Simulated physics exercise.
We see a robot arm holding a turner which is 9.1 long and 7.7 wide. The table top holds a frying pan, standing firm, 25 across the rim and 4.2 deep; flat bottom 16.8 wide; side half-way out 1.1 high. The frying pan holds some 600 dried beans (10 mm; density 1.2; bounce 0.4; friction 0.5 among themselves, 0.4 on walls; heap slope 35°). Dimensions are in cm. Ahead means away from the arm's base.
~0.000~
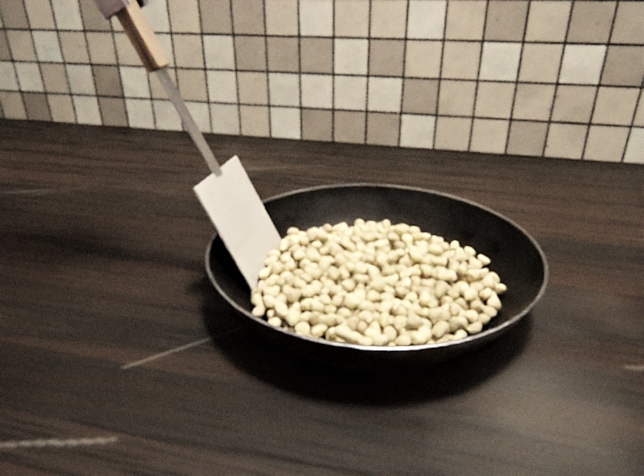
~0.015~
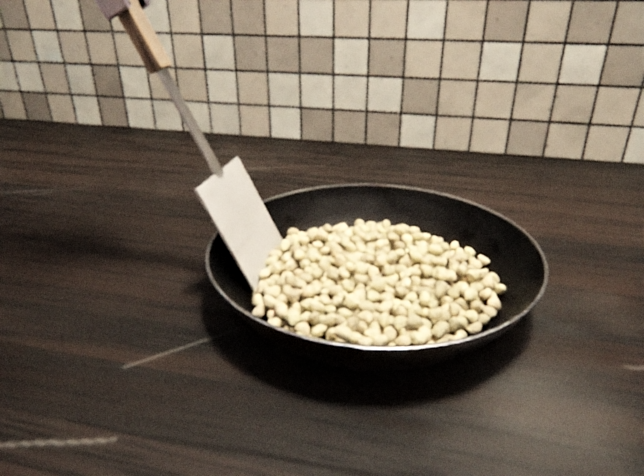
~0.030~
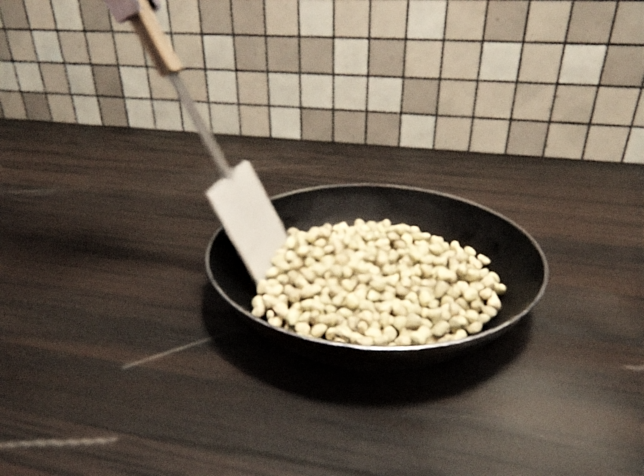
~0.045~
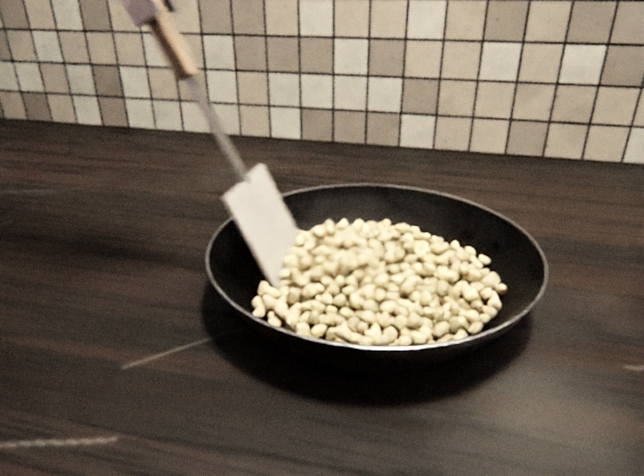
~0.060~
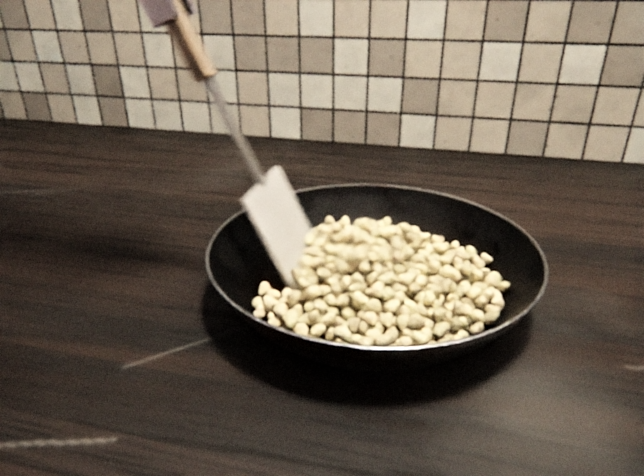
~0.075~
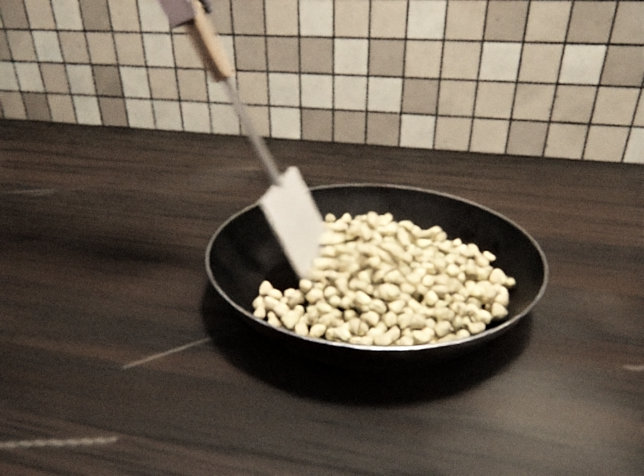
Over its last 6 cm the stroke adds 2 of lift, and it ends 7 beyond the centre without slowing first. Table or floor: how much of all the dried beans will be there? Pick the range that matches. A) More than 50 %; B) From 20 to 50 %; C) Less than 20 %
Option C: Less than 20 %.
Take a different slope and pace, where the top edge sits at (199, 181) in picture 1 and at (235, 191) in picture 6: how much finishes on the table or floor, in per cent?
Some 5 percent ends up on the table or floor.
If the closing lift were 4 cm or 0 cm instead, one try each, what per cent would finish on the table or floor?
First try about 10 %, second try about 10 %.
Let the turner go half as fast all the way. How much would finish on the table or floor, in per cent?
Then roughly 5 percent.
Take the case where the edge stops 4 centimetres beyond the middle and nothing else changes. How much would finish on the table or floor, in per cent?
Estimate: Approx. 0 %.
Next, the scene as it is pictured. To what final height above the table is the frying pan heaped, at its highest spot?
Close to 5.5 centimetres high.
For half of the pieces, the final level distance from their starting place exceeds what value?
It comes out at about 4 cm.
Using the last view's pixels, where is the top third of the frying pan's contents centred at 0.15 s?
It is centred at about (452, 264).
By 0.11 s, sloping 64°, highest piece 6 above the table; 599 in the frying pan.
By 0.15 s, sloping 64°, highest piece 6 above the table; 599 in the frying pan.
By 0.37 s, sloping 64°, highest piece 5 above the table; 516 in the frying pan, 79 on the table or floor, 4 on the blade or in flight.
By 1.42 s, sloping 64°, highest piece 5 above the table; 515 in the frying pan, 84 on the table or floor.
Final count, 515 in the frying pan, 84 on the table or floor. That is 14 % on the table or floor.
